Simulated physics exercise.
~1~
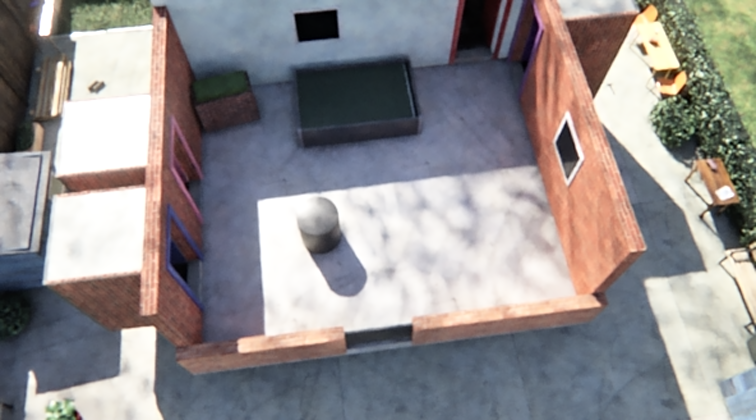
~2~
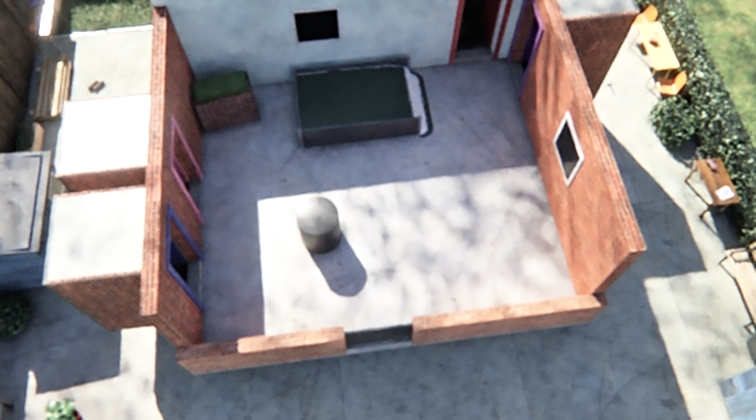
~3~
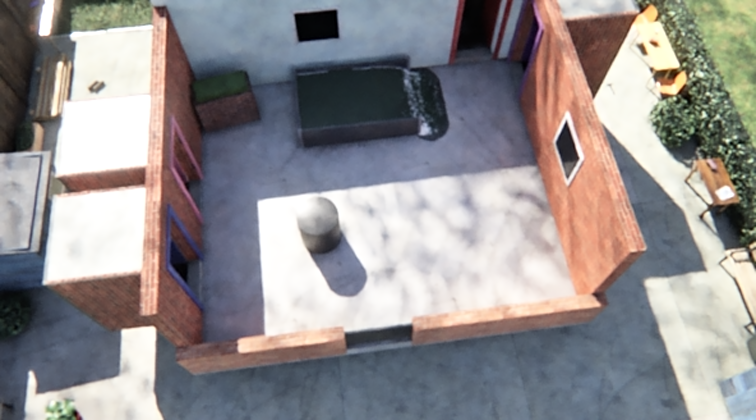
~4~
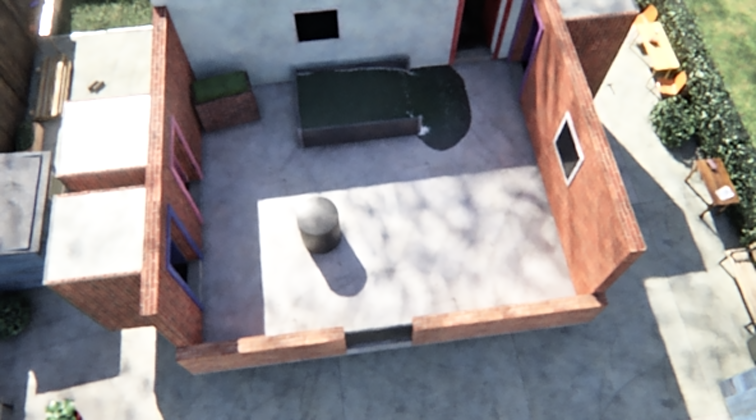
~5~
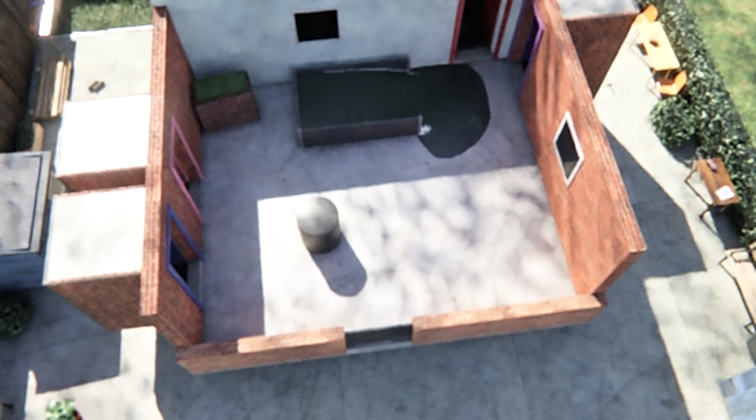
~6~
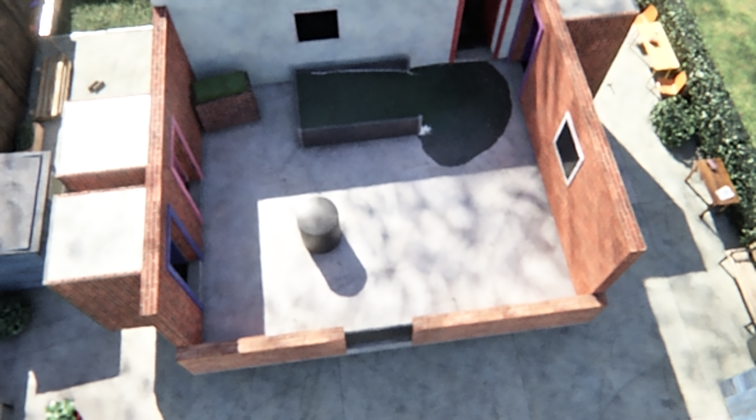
Dark green water pouring from the right end of a low rectangular tank and spreading rightward across a brick-walled yard's pale floor.
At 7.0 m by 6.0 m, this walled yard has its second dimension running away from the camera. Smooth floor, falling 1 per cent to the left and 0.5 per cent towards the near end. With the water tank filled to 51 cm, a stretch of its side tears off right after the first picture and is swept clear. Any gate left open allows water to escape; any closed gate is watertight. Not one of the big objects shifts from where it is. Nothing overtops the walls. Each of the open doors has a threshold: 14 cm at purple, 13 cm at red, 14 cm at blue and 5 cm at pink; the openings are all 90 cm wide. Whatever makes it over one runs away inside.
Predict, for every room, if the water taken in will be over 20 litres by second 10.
Prediction: For the purple door, over 20 litres; for the red door, over 20 litres; for the blue door, not over 20 litres; for the pink door, not over 20 litres.
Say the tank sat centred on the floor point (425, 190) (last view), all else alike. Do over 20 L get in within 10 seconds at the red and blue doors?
Well, red ends up beyond the mark and blue ends up inside the mark.
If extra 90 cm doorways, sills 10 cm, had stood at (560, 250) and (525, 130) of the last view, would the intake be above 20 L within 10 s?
Less, more.
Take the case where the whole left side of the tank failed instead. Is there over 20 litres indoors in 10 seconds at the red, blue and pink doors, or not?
Log - red: Threshold not reached, blue: Threshold not reached, pink: Threshold topped.
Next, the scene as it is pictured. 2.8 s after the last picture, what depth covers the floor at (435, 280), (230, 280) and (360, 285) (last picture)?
0, 0, 0 cm.
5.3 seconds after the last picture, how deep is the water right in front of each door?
In centimetres, the purple door has 8, the red door 9, the blue door 0 and the pink door 0.
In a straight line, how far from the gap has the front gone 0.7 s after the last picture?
That comes to near 2.8 m out.
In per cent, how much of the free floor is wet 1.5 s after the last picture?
About 20 per cent.
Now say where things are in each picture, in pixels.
In the first picture, still water, 51 cm deep, in the water tank at (356, 96).
In the second picture, the front is at (426, 133), 0.8 m from the gap at (412, 100); 0.3 m2 of floor is under water; 51 cm left at the back of the water tank.
In the third picture, the front is at (435, 136), 1.0 m from the gap at (412, 101); 0.9 m2 of floor is under water; 51 cm left at the back of the water tank.
In the fourth picture, water pours out at (412, 101) and has run 1.3 m, to (445, 66); typically 7 cm deep outside, 51 cm at the water tank's back.
In the fifth picture, the front is at (477, 77), 1.7 m from the gap at (412, 101); 3.0 m2 of floor is under water; 51 cm left at the back of the water tank.
In the sixth picture, water pours out at (412, 101) and has run 2.1 m, to (502, 83); typically 5 cm deep outside, 51 cm at the water tank's back.
Then, 0.7 s after the last picture water covers 15 % of the floor and is deepest (31 cm) near (501, 60); purple door 28 cm at the sill, 16 L in, red door 12 cm at the sill, 0 L in, blue door not reached, pink door not reached.
Then, 1.5 s after the last picture water covers 20 % of the floor and is deepest (30 cm) near (497, 73); purple door 30 cm at the sill, 76 L in, red door 20 cm at the sill, 1 L in, blue door not reached, pink door not reached.
Then, 2.8 s after the last picture water covers 30 % of the floor and is deepest (23 cm) near (495, 67); purple door 23 cm at the sill, 166 L in, red door 21 cm at the sill, 30 L in, blue door not reached, pink door not reached.
Then, 5.3 s after the last picture water covers 55 % of the floor and is deepest (14 cm) near (515, 314); purple door 8 cm at the sill, 188 L in, red door 9 cm at the sill, 51 L in, blue door not reached, pink door not reached.
Then, 9.3 s after the last picture water covers 75 % of the floor and is deepest (16 cm) near (203, 356); purple door 2 cm at the sill, 188 L in, red door 3 cm at the sill, 51 L in, blue door 11 cm at the sill, 0 L in, pink door 4 cm at the sill, 0 L in.
